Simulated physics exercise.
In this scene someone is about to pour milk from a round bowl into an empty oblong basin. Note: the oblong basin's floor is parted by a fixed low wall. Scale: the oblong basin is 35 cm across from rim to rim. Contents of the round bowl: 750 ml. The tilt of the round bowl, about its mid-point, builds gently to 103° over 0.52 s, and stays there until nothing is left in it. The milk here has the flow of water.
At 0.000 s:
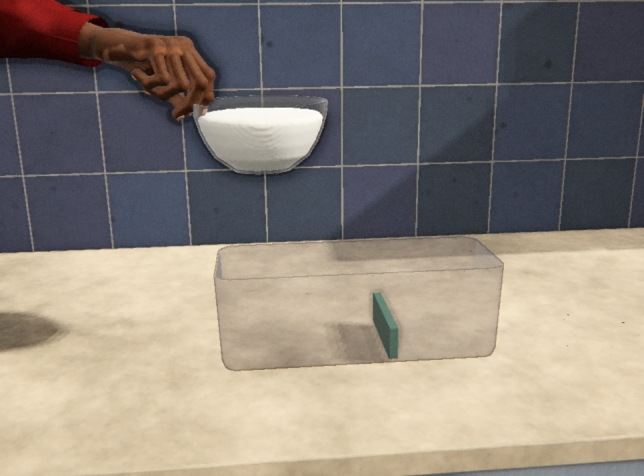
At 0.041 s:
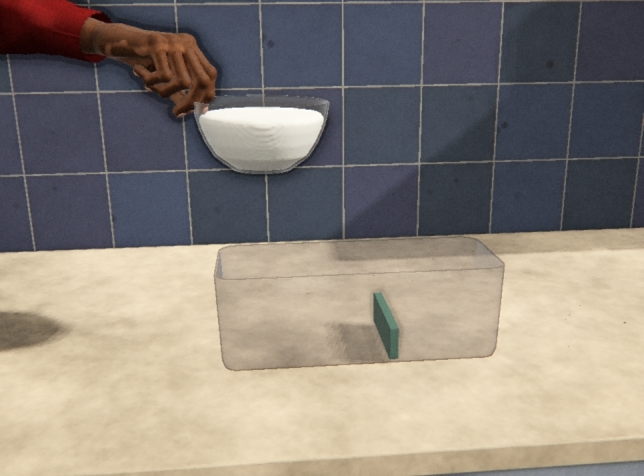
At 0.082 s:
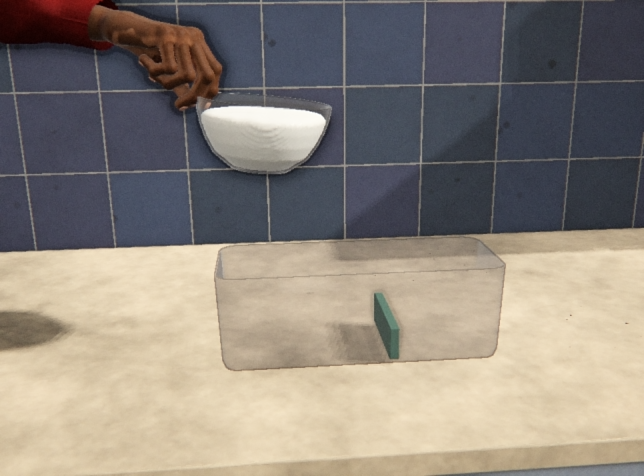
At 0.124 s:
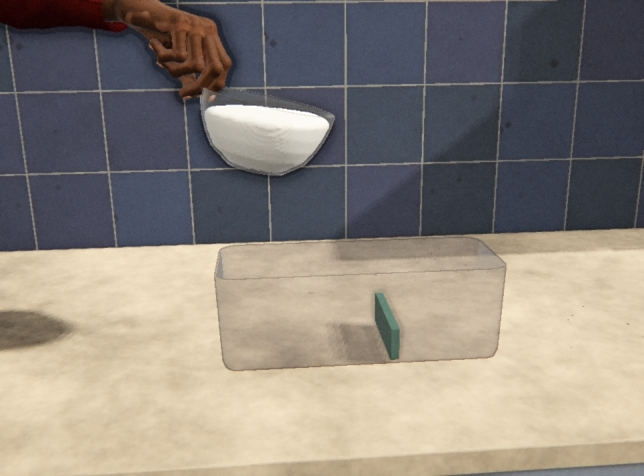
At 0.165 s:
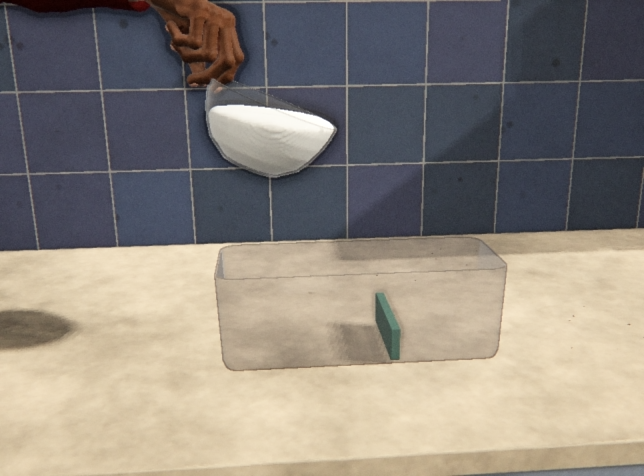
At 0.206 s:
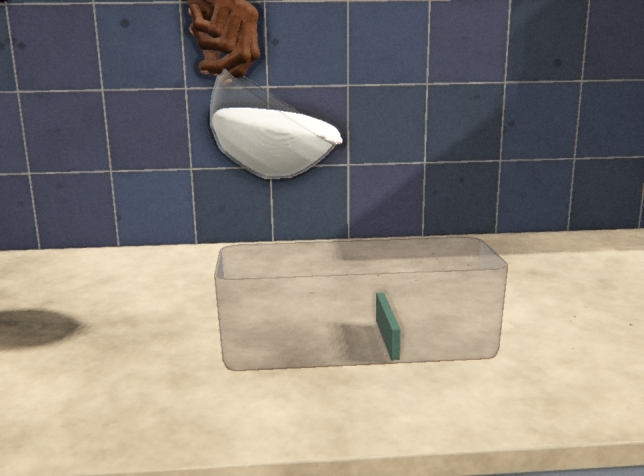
A hand in a red sleeve holds a clear round bowl of white milk at the upper left, before a blue tiled wall above a pale counter, seen from the front and slightly above. Below it sits a clear, empty oblong basin with a small green upright wall inside. The hand rises as the bowl tilts gradually rightward, bringing the milk to its lip, while the view stays nearly still.
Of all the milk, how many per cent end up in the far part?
Roughly 29 per cent.
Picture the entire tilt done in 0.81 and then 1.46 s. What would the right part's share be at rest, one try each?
I'd say 40 percent on the first go, 60 percent on the next.
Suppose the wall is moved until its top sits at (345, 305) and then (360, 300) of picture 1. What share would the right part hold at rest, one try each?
The first gives near 75 per cent and the second near 55 per cent.
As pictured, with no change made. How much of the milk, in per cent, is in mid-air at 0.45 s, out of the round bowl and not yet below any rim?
50 per cent.
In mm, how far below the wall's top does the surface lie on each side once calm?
Near 24 mm for the left and near 28 mm for the right.
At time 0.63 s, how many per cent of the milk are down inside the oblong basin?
Around 92 per cent of the whole.
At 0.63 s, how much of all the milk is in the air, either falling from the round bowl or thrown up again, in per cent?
Estimate: About 7 in a hundred.
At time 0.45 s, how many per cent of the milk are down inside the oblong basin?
Estimate - around 36 in a hundred parts.
By 0.45 s the tilt is 98° and 13 per cent is still to pour, 21 is left of the wall and 16 right of it.
By 0.63 s the tilt is 103° and 0 per cent is still to pour, 65 is left of the wall and 26 right of it.
By 0.82 s the tilt is 103° and 0 per cent is still to pour, 63 is left of the wall and 28 right of it.
By 1.02 s the tilt is 103° and 0 per cent is still to pour, 64 is left of the wall and 28 right of it.
At rest 64 per cent lies left of the wall, 29 right of it and 7 outside.
